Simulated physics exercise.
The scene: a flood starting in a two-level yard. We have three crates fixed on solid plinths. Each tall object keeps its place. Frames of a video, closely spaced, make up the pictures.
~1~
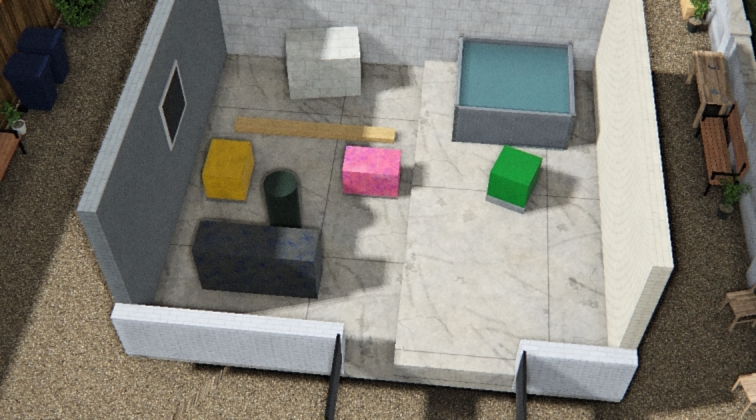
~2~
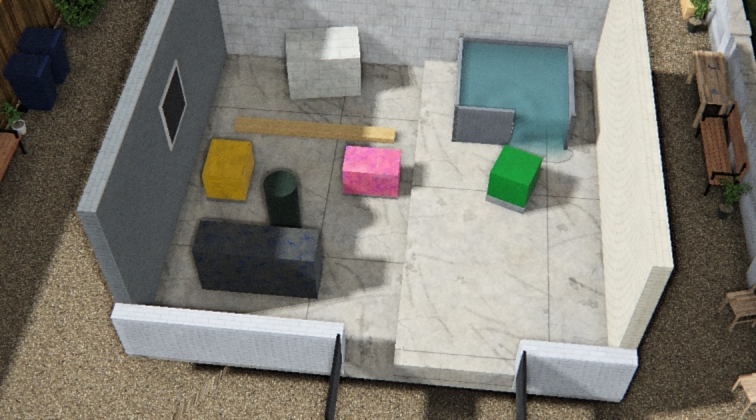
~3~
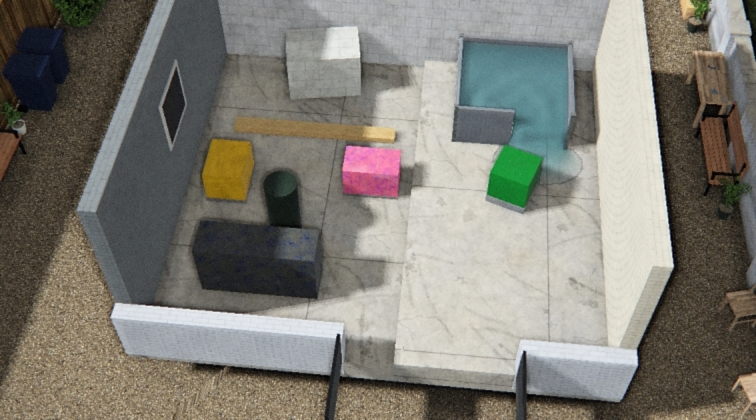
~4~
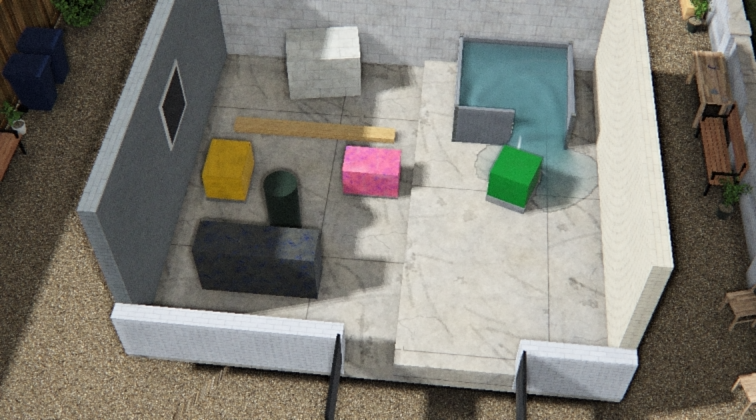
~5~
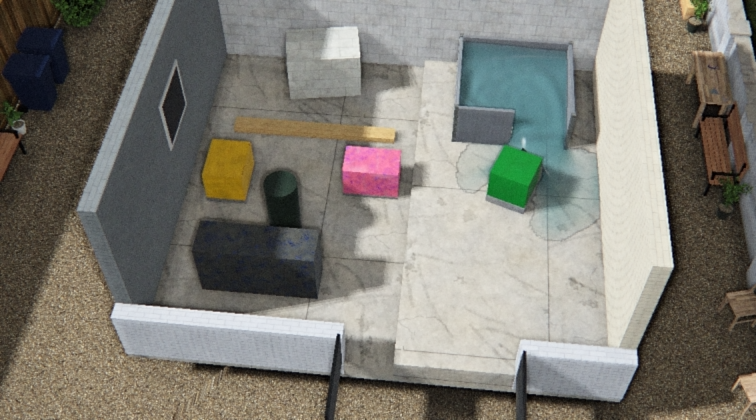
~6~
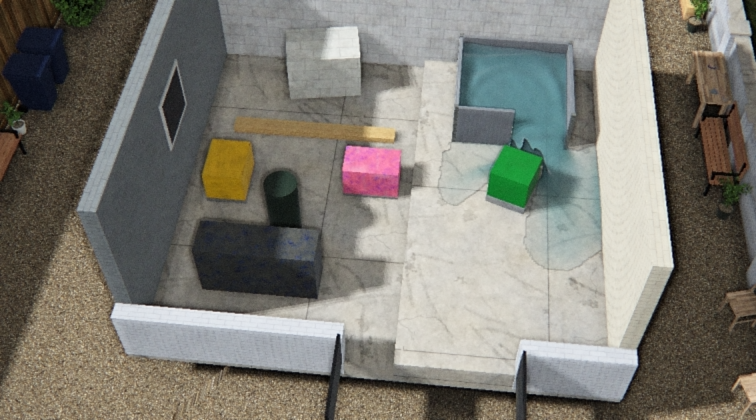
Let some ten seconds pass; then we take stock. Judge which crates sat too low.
The green crate was too low. The pink crate was too low. The yellow crate was too low.
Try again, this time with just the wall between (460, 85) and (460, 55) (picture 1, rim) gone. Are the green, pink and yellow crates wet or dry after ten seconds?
Well, green stays clear and pink is doused, but yellow is doused.
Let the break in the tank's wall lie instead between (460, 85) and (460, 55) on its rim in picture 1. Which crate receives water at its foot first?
That would be the one in pink.
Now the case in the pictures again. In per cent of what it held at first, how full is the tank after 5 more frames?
I make it 64 per cent.
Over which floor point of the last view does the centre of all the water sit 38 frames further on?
Close to pixel (433, 200).
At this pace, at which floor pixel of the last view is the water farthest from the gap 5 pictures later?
My pick would be pixel (599, 366).
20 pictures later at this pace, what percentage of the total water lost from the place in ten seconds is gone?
By my reckoning, 25 %.
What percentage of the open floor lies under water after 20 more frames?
It comes to roughly 50 in a hundred.
A moment on, water covers 20 % of the floor; the green crate water round its plinth, the pink crate water round its plinth, the yellow crate not reached.
Next, water covers 35 % of the floor; the green crate water round its plinth, the pink crate water round its plinth, the yellow crate not reached.
Then, water covers 50 % of the floor; the green crate water round its plinth, the pink crate water round its plinth, the yellow crate water round its plinth.
Later, water covers 80 % of the floor; the green crate water round its plinth, the pink crate water round its plinth, the yellow crate water round its plinth.
In the end, water covers 85 % of the floor; the green crate was topped, the pink crate was topped, the yellow crate was topped.
